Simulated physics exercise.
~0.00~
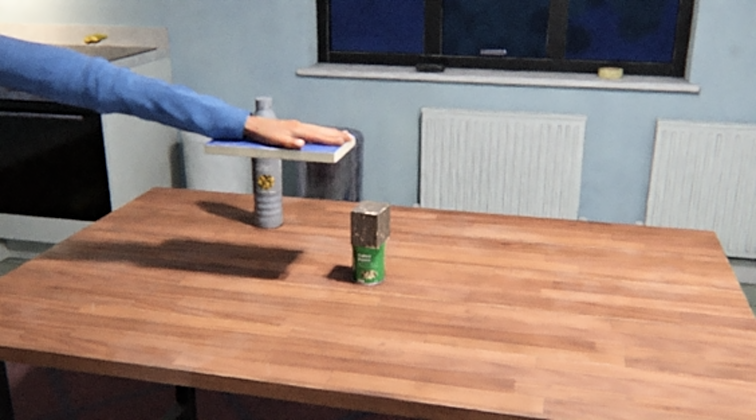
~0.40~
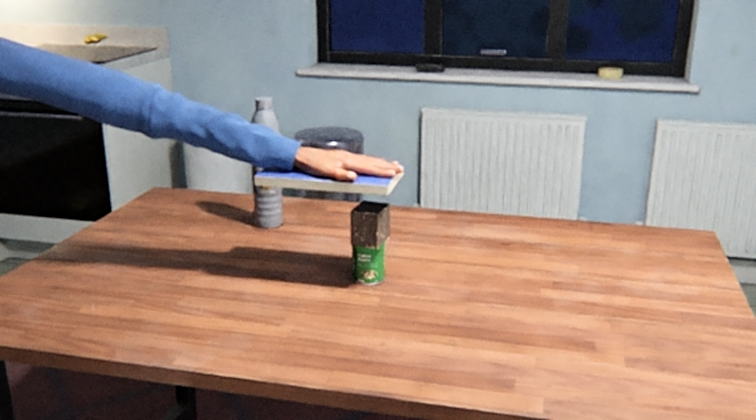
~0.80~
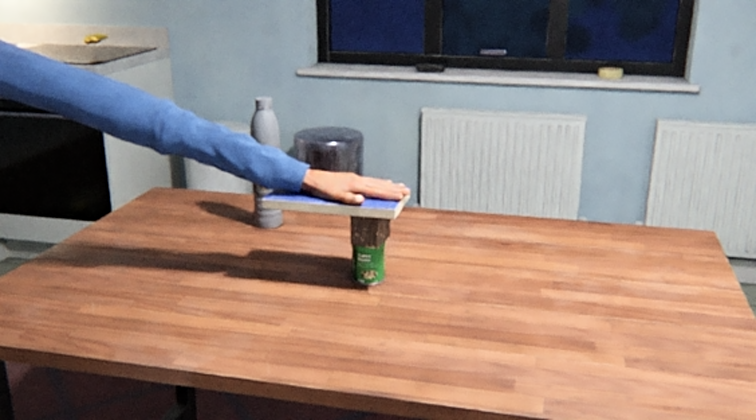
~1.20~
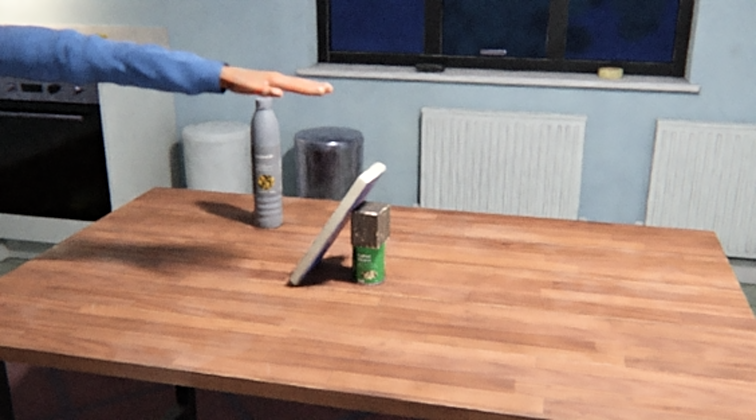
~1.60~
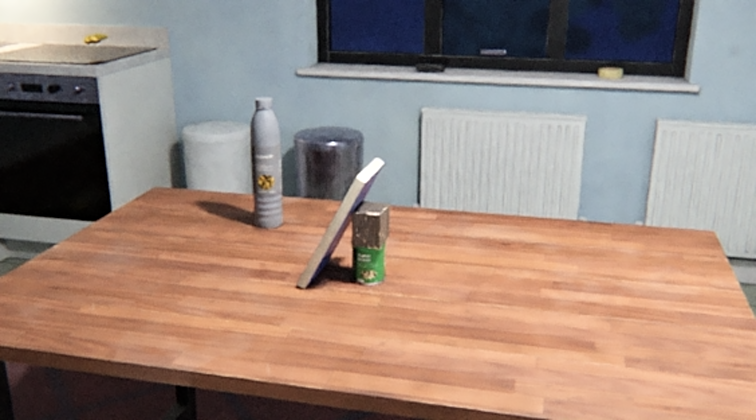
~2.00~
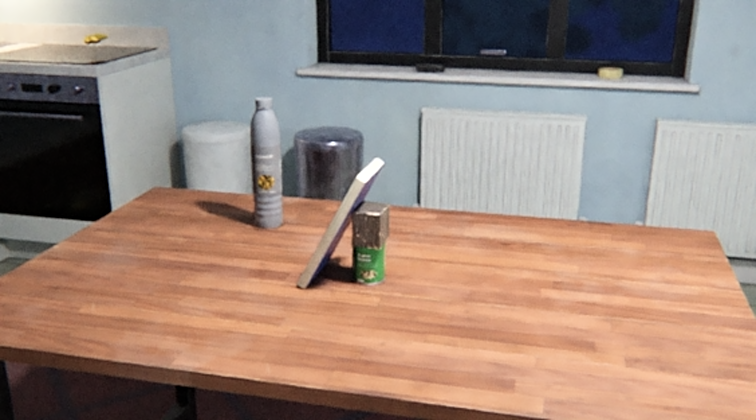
A blue book set on a block atop a green tin tips and leans against them.
